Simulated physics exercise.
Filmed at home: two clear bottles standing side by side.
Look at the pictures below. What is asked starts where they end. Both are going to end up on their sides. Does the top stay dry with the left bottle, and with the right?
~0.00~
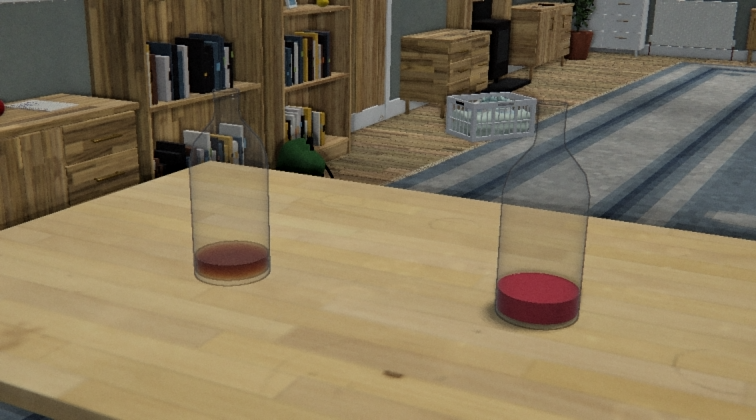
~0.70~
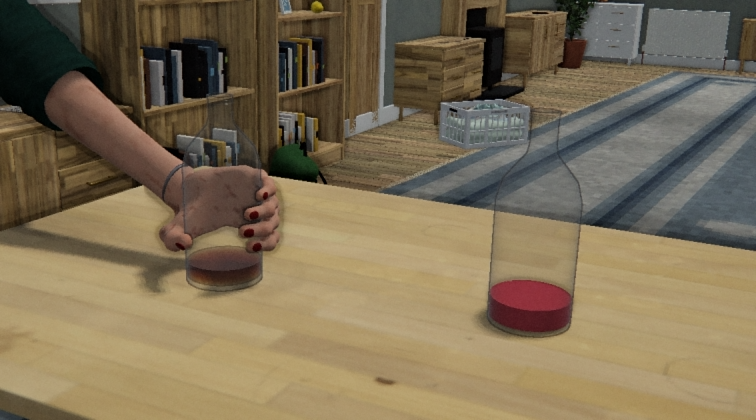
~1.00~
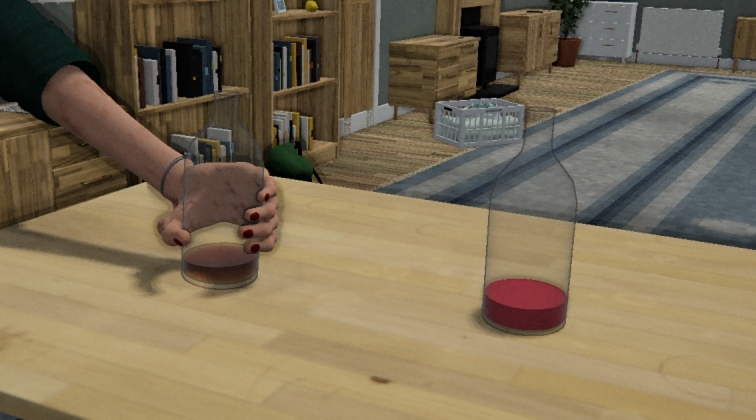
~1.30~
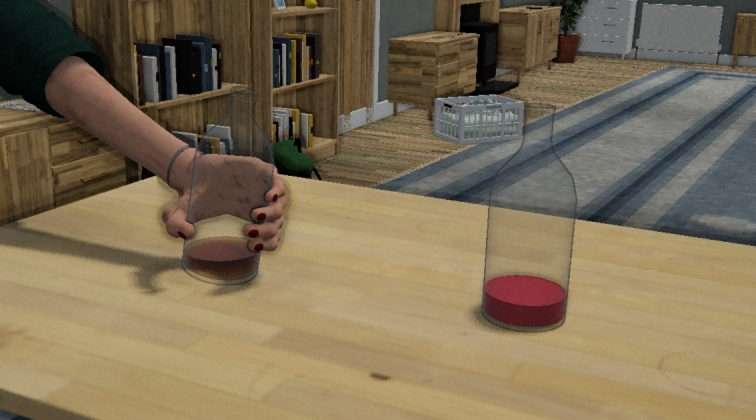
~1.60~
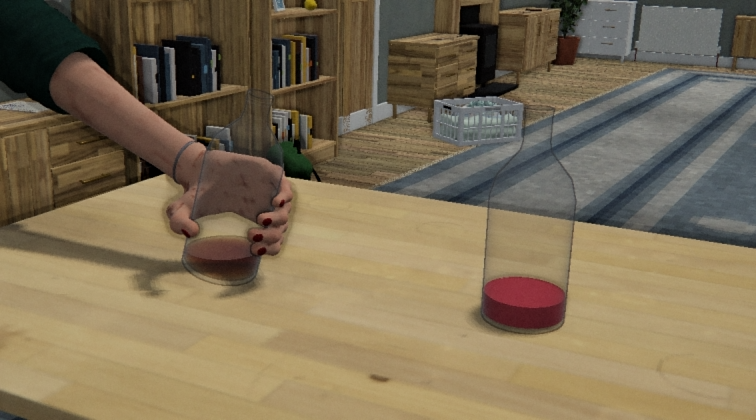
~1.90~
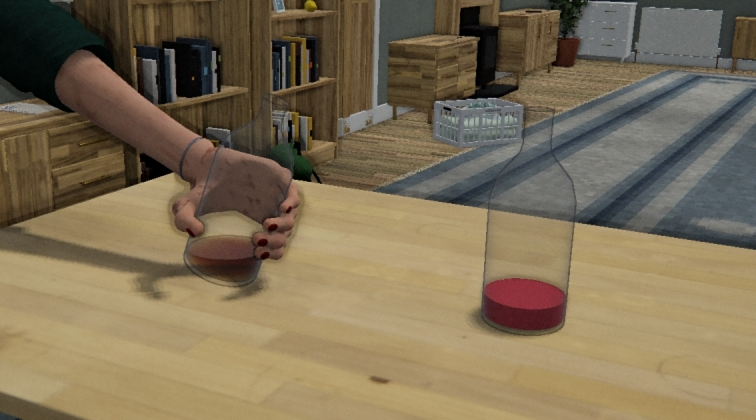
Left: Yes, dry; right: Yes, dry.
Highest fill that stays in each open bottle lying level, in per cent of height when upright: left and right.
The first comes to close to 26 in a hundred, the second to 24.
By 2.6 s, the left bottle is nearly down; left bottle, dry at the neck.
By 3.6 s, the left bottle lies flat; left bottle, dry at the neck.
By 6.5 s, both lie flat; left bottle, dry at the neck; right bottle, dry at the neck.
